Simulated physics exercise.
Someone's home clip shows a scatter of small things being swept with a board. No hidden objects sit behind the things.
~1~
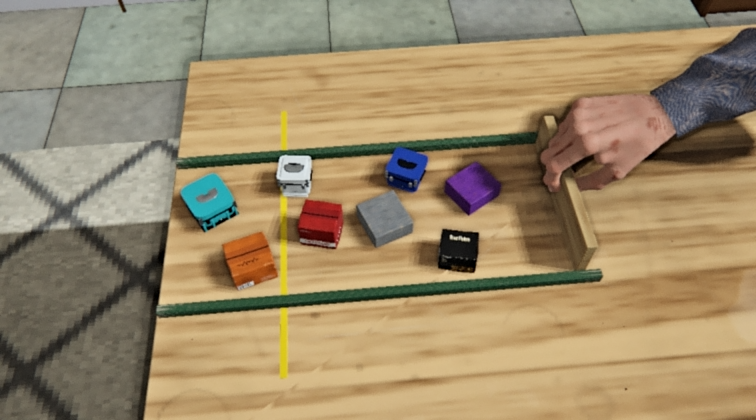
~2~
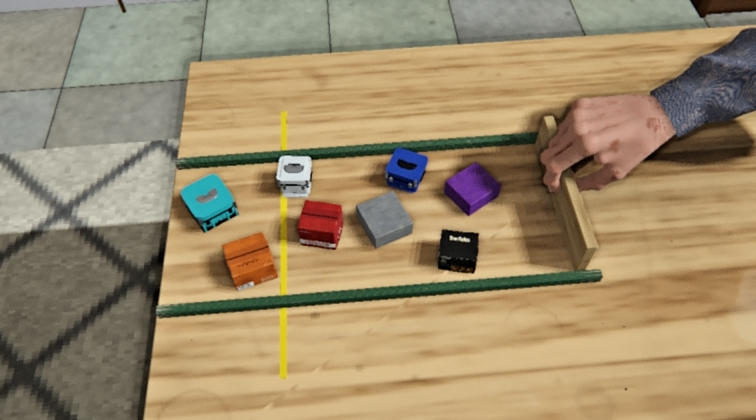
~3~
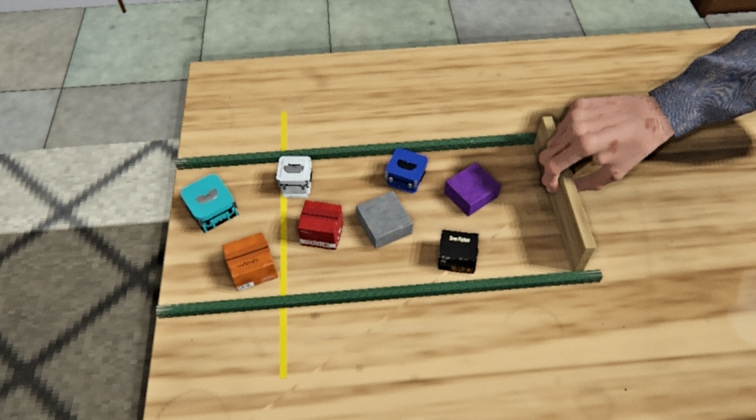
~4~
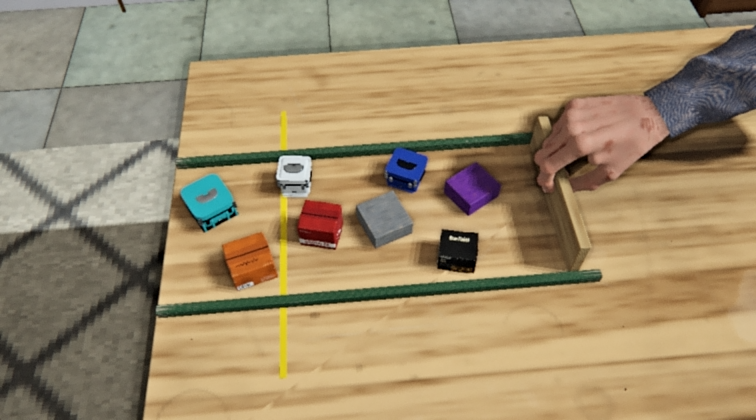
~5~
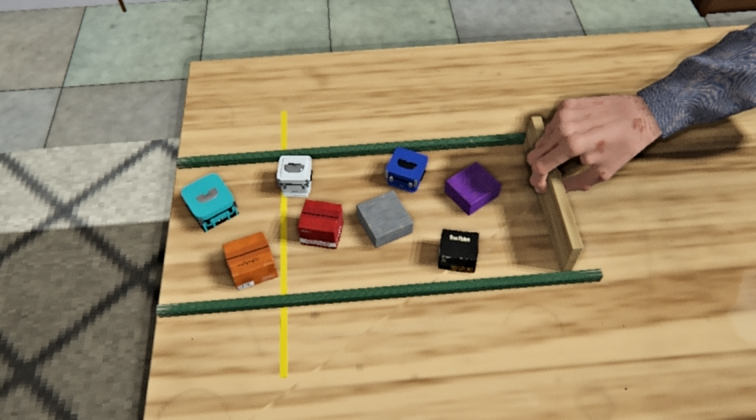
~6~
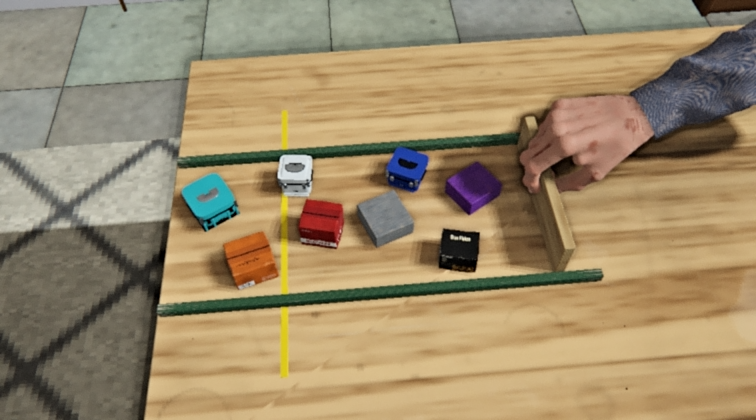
A wooden board, gripped by a hand at the right, stays almost still at first, then slides a short way left between two green strips on a wooden table. The eight small coloured boxes and blocks scattered to its left, some near a yellow line, show no clear movement, and a gap remains between them and the board.
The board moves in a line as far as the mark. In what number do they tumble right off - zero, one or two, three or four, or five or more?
Zero tumble off.
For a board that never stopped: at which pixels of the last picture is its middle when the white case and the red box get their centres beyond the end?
(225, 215) and (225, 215), more or less.
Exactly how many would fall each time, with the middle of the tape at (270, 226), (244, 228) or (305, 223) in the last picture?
Down on the floor: 0, 1 and 0.
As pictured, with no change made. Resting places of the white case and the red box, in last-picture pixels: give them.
The first comes to rest at (230, 174), and the second at (219, 270).
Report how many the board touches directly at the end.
4.
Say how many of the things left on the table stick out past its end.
It would come to 1.
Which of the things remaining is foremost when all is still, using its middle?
The one you want is the orange box.
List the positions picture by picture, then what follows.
The first frame shows turquoise case (210, 203); orange box (251, 261); white case (296, 176); board (563, 190); tape (284, 225).
The second frame shows orange box (250, 261); black box (458, 252).
The third frame shows white case (296, 177); grey block (384, 220).
The fourth frame shows turquoise case (209, 203); red box (321, 225).
The fifth frame shows orange box (251, 261); purple block (473, 188).
The sixth frame shows turquoise case (211, 202); orange box (251, 260); white case (297, 176); board (543, 191); tape (285, 225).
A little later, none off yet; turquoise case at rest near (211, 202); orange box at rest near (251, 260); white case at rest near (297, 176).
Next, none off yet; turquoise case at rest near (211, 202); orange box moving near (244, 263); white case at rest near (297, 176).
When it is over, the number that fall off is zero.
